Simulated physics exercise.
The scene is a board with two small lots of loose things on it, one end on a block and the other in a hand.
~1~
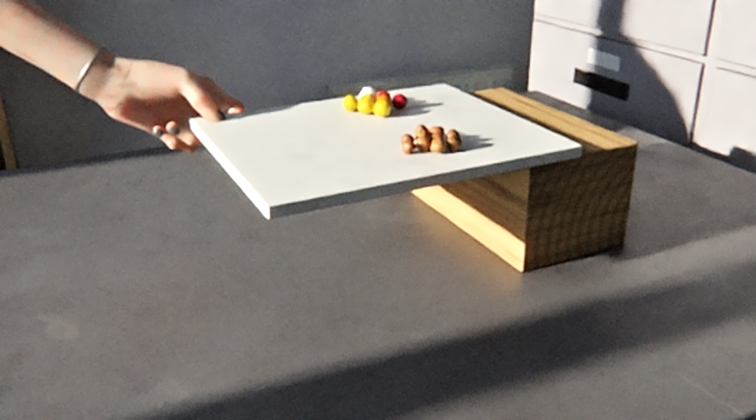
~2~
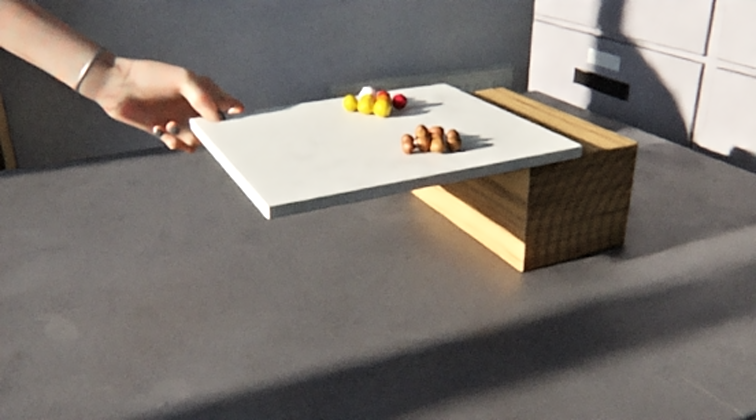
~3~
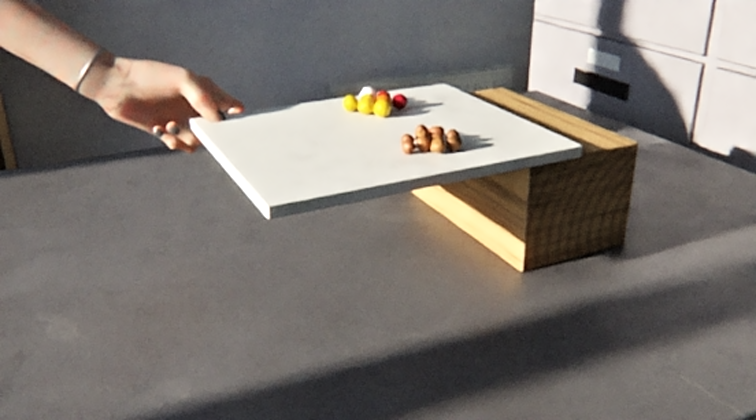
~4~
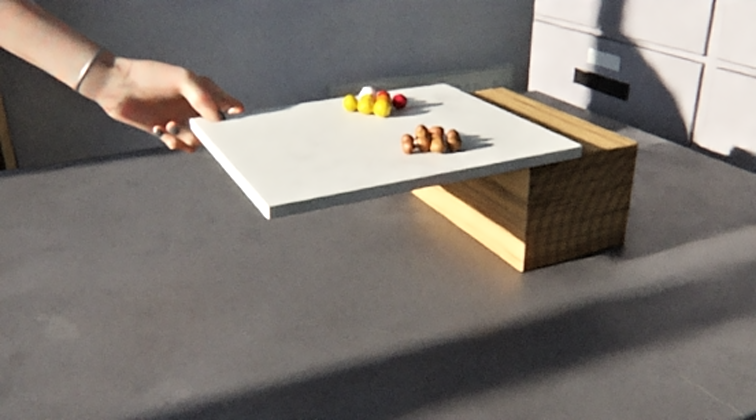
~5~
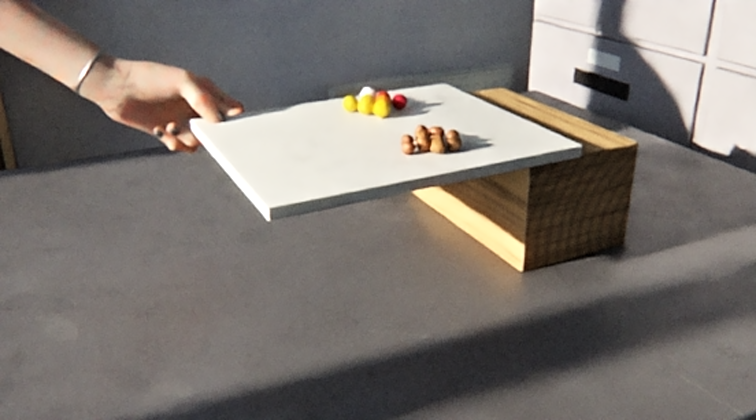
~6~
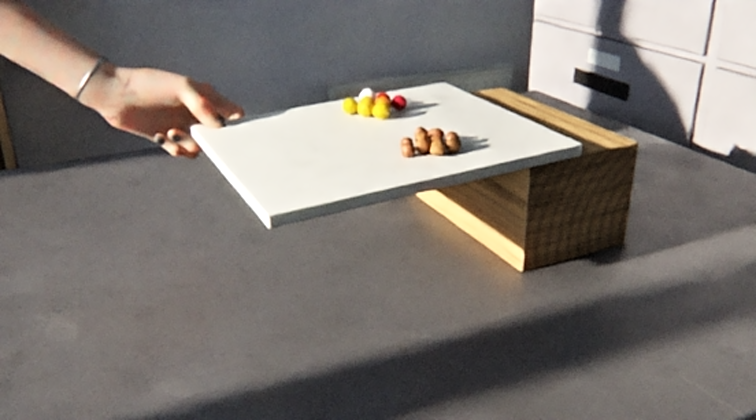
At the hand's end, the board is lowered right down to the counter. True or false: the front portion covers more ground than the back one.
False.
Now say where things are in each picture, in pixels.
The first picture shows held end of the board at (276, 206), level; block at (511, 169), nearly half as high as the board is long; front portion at (438, 140), a few hazelnuts; back portion at (383, 103), a few gumballs.
The second picture shows held end of the board at (276, 206), level; back portion at (383, 103).
The third picture shows held end of the board at (276, 206), level; front portion at (438, 140).
The fourth picture shows held end of the board at (276, 206), level; back portion at (383, 103).
The fifth picture shows held end of the board at (276, 207), level; front portion at (438, 140).
The sixth picture shows held end of the board at (276, 215), down by 2°; block at (511, 169); front portion at (437, 142), not moving; back portion at (383, 105), not moving.
Then, 0.35 s after the last picture, board sloping at 9°; front portion all still on the board; back portion all still on the board.
Then, 0.79 s after the last picture, board sloping at 20°; front portion all still on the board; back portion mostly less than half a board's length out.
Then, 1.26 s after the last picture, board resting at 27°; front portion mostly less than half a board's length out; back portion mostly one to two board lengths out.
By the end, board resting at 27°; front portion mostly less than half a board's length out; back portion mostly more than two board lengths out, about half gone off the counter; the back portion has gone farther.
